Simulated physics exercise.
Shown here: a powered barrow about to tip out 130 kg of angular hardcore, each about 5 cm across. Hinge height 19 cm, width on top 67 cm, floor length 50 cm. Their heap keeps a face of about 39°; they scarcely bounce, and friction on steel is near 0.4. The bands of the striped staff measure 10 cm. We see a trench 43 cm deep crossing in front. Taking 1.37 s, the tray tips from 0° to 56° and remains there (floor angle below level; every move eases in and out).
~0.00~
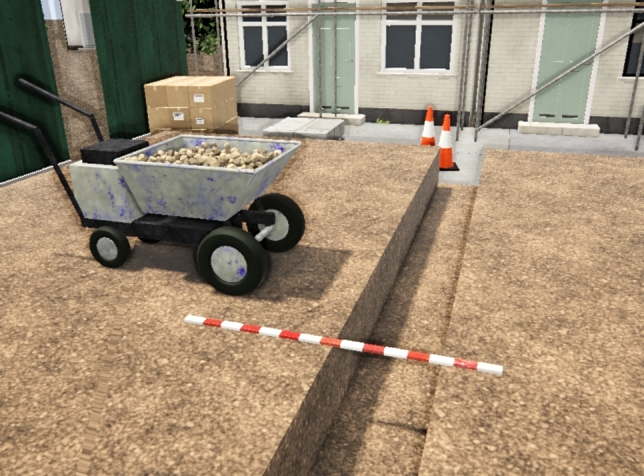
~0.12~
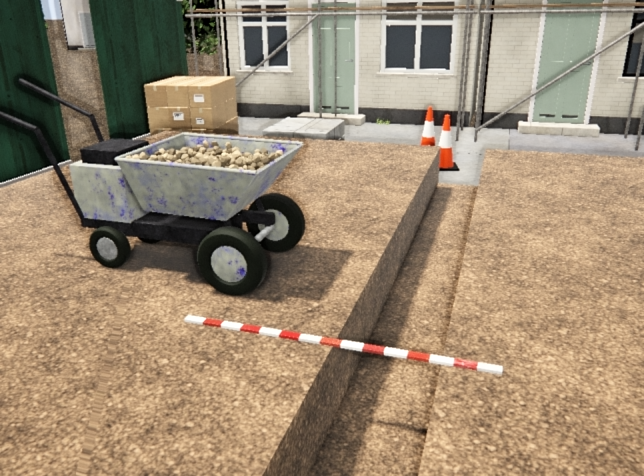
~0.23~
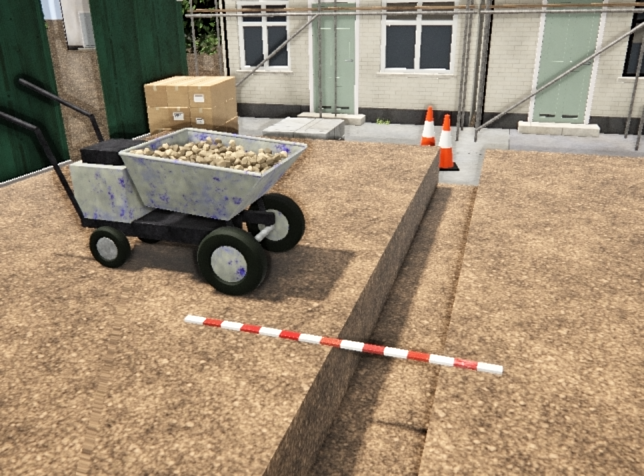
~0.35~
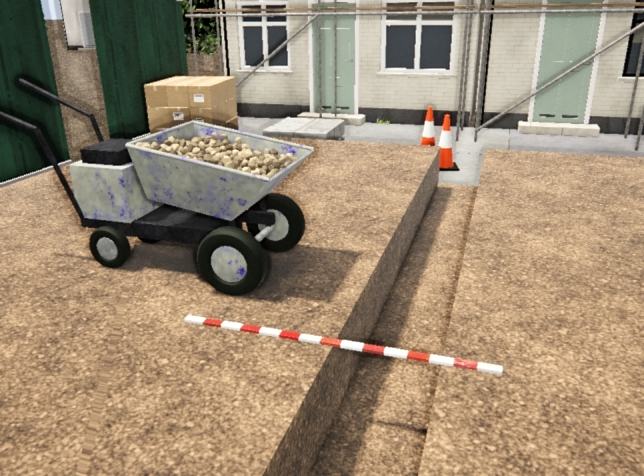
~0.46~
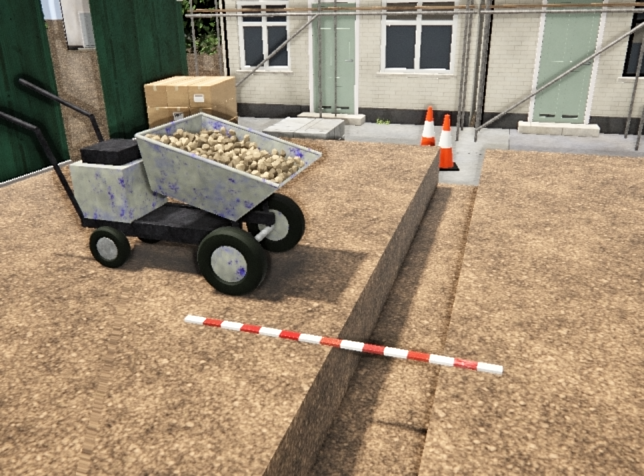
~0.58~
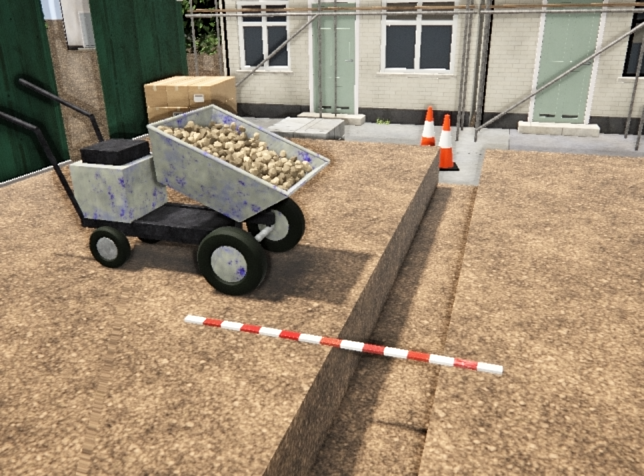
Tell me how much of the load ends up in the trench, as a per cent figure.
Some 13 per cent ends up in the trench.
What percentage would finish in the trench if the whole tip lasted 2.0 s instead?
My guess is near 10 percent.
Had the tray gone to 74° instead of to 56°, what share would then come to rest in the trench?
About 85%.
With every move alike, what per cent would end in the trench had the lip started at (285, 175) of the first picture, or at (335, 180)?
Near 15 and near 15 percent.
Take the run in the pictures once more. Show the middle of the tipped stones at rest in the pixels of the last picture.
I'd point somewhere around (392, 354).
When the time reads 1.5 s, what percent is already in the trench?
Some 0 per cent.
After 1.0 s the floor is at 47°; 100 % in the tray; the foremost stones are at (321, 210).
After 1.5 s the floor is at 56°; 99 % in the tray, 1 % short of the trench; the foremost stones are at (353, 250).
After 1.8 s the floor is at 56°; 90 % in the tray, 5 % short of the trench, 5 % in the trench; the foremost stones are at (412, 341).
After 3.8 s the floor is at 56°; 82 % in the tray, 5 % short of the trench, 13 % in the trench; the foremost stones are at (446, 358).
